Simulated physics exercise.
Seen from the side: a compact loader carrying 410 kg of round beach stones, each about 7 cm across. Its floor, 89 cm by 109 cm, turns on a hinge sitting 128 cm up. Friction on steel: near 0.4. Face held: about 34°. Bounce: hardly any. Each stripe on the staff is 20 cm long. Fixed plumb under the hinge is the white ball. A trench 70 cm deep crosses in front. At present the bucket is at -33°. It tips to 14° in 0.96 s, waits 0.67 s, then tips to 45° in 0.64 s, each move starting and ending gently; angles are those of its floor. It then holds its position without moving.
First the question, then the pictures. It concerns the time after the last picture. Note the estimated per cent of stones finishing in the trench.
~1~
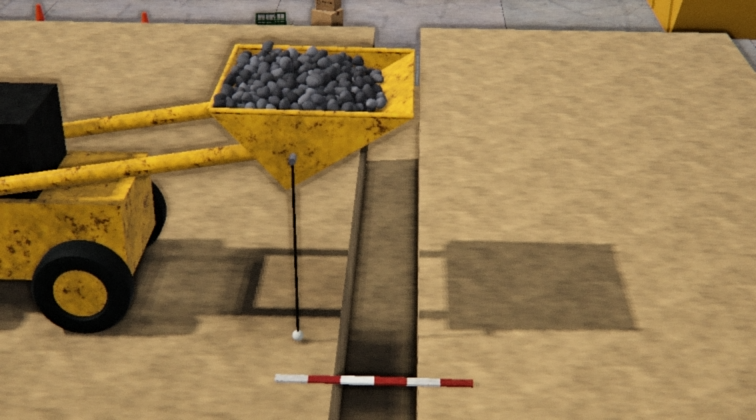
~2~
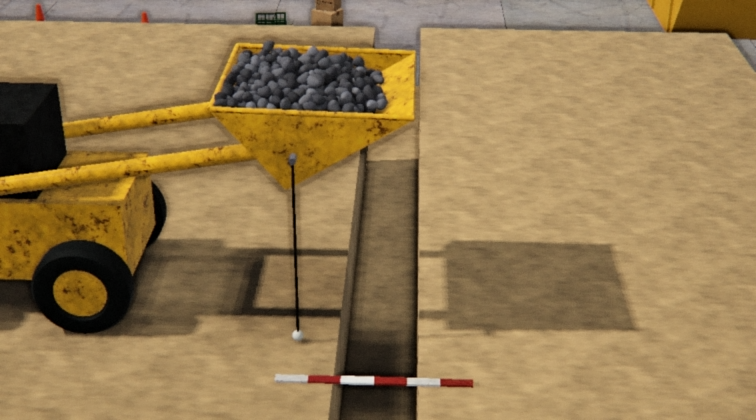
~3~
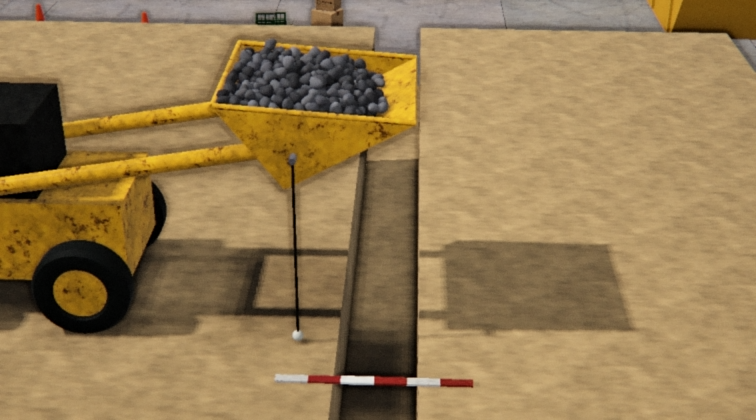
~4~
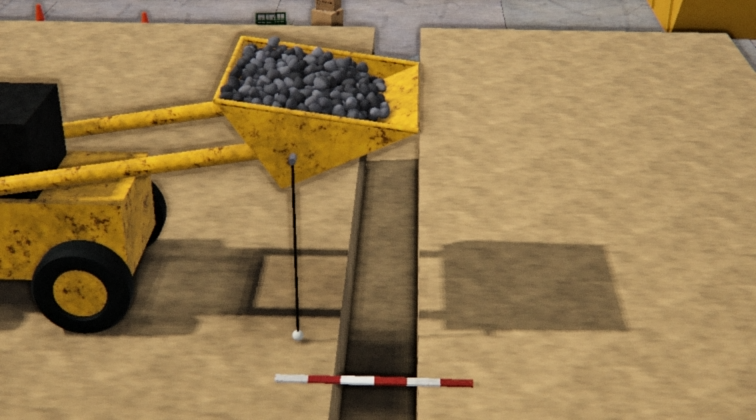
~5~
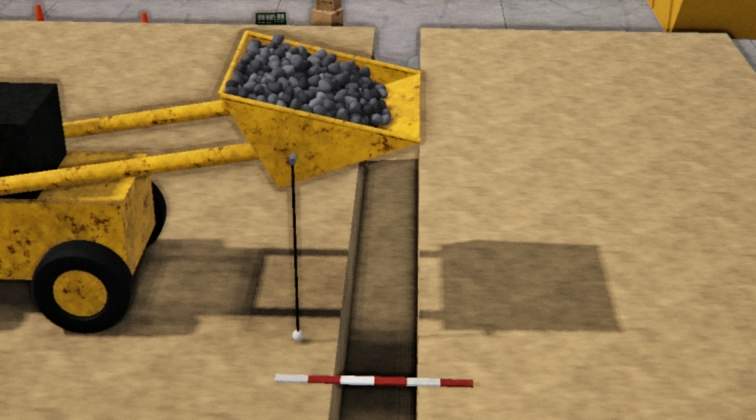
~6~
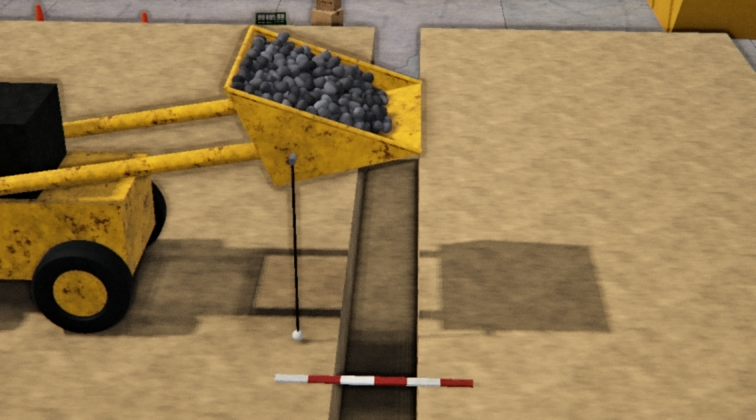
Estimate: 35 per cent.
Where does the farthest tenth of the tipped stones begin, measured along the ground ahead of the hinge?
Distance from the hinge: About 150 cm.
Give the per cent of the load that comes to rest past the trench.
Something like 65 out of every hundred parts of the load ends up there.
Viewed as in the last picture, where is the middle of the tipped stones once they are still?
Roughly at (449, 291).
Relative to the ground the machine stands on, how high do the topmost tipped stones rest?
The top of the heap ends up around 24 cm above that ground.
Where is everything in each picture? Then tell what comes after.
The first picture shows lip at (413, 117), floor tilted -33°, highest stones at (305, 65).
In the second picture, the bucket is at -32°, its lip at (414, 118); the top of the load is at (297, 62).
In the third picture, the bucket is at -30°, its lip at (416, 124); the top of the load is at (280, 64).
In the fourth picture, the bucket is at -26°, its lip at (418, 131); the top of the load is at (268, 60).
The fifth picture shows lip at (420, 141), floor tilted -21°, highest stones at (270, 56).
In the sixth picture, the bucket is at -15°, its lip at (421, 152); the top of the load is at (263, 48).
A little later the floor is at 7°; 100 % in the bucket; the foremost stones are at (389, 144).
Then the floor is at 14°; 95 % in the bucket, 3 % in the trench, 2 % past the trench; the foremost stones are at (433, 181).
Later still the floor is at 45°; 0 % in the bucket, 35 % in the trench, 65 % past the trench; the foremost stones are at (618, 280).
In the end the floor is at 45°; 0 % in the bucket, 37 % in the trench, 63 % past the trench; the foremost stones are at (620, 285).
